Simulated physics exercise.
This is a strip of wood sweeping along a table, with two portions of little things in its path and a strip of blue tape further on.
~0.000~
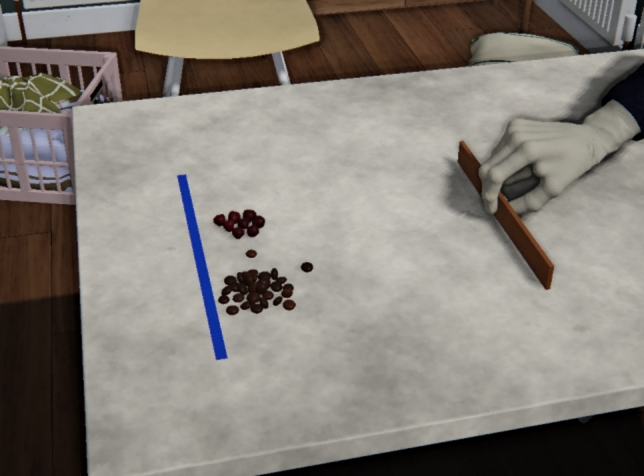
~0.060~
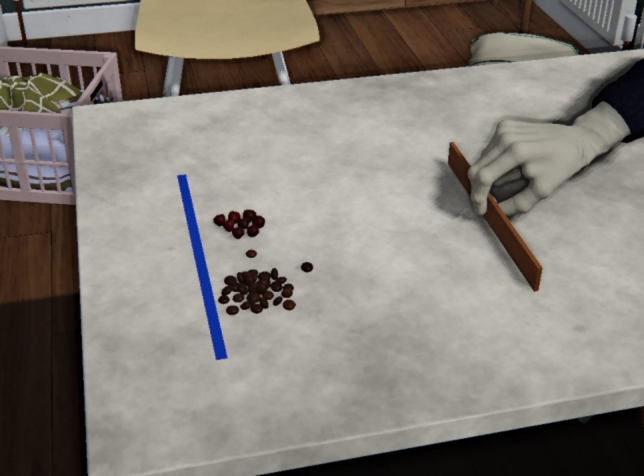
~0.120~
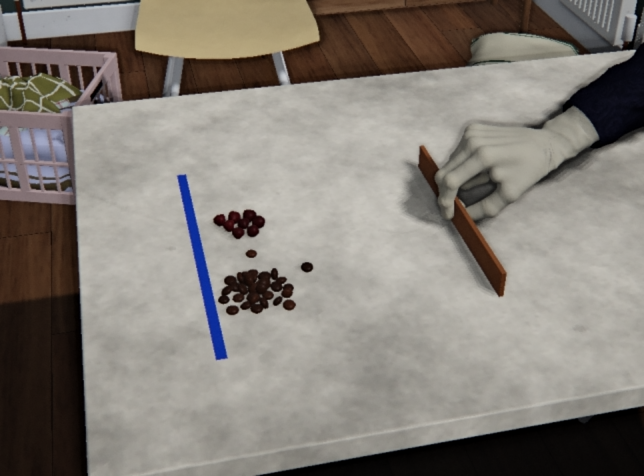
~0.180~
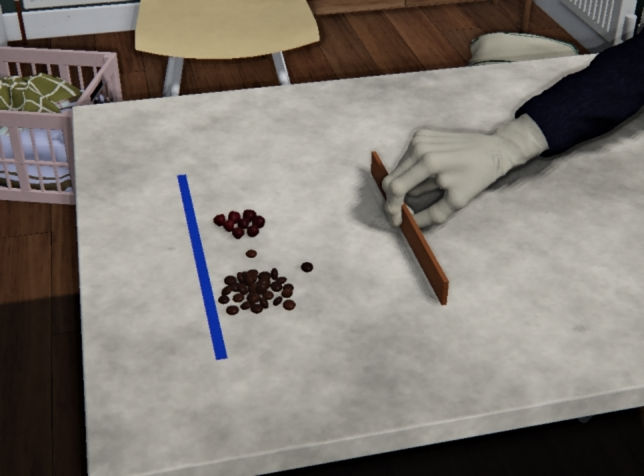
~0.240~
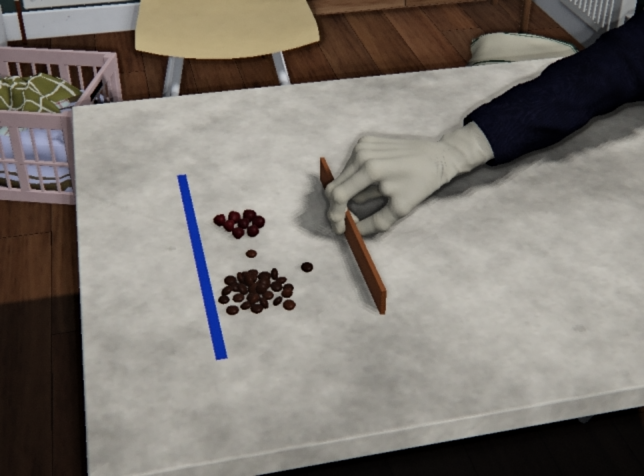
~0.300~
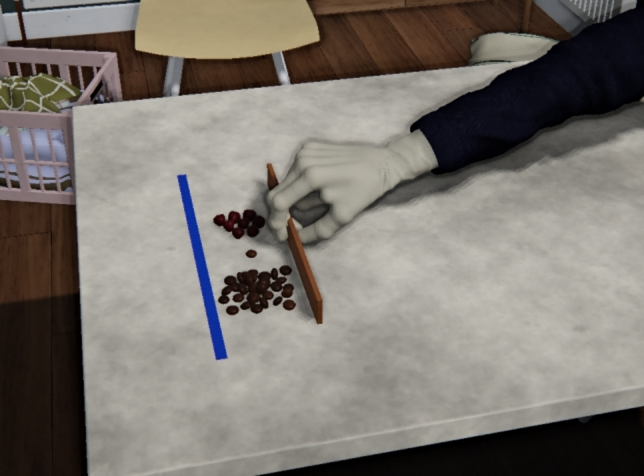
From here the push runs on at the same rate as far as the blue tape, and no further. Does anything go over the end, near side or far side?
The front portion loses pieces over the edge and the back portion loses pieces over the edge.
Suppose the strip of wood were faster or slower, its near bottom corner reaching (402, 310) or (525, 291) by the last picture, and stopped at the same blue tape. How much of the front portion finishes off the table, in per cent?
First some 0, then 0 per cent.
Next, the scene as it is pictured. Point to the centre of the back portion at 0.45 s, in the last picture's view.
Near (97, 244).
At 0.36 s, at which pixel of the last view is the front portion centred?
At about (225, 290).
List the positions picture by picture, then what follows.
The first frame shows strip of wood near (543, 266), at rest; blue tape near (183, 183), well back from the edge; edge at (79, 276); front portion near (254, 290), some flat chocolate drops; back portion near (243, 224), a few dried cherries.
The second frame shows strip of wood near (531, 268); back portion near (243, 224).
The third frame shows strip of wood near (496, 273); front portion near (254, 290).
The fourth frame shows strip of wood near (439, 281); back portion near (243, 224).
The fifth frame shows strip of wood near (378, 290); front portion near (254, 290).
The sixth frame shows strip of wood near (316, 299); blue tape near (183, 183); edge at (79, 276); front portion near (254, 290), only a few pushed along; back portion near (243, 224).
After 0.36 s, strip of wood still moving, near (230, 233); front portion all on the table, its front near (195, 304); back portion all on the table, its front near (172, 226).
After 0.45 s, strip of wood stopped at the blue tape; front portion all on the table, its front near (104, 258); back portion all on the table, its front near (49, 244).
After 0.73 s, strip of wood stopped at the blue tape; front portion near half over the edge; back portion the whole lot over the edge.
In the end (1.1 s), strip of wood stopped at the blue tape; front portion near two thirds over the edge; back portion the whole lot over the edge.
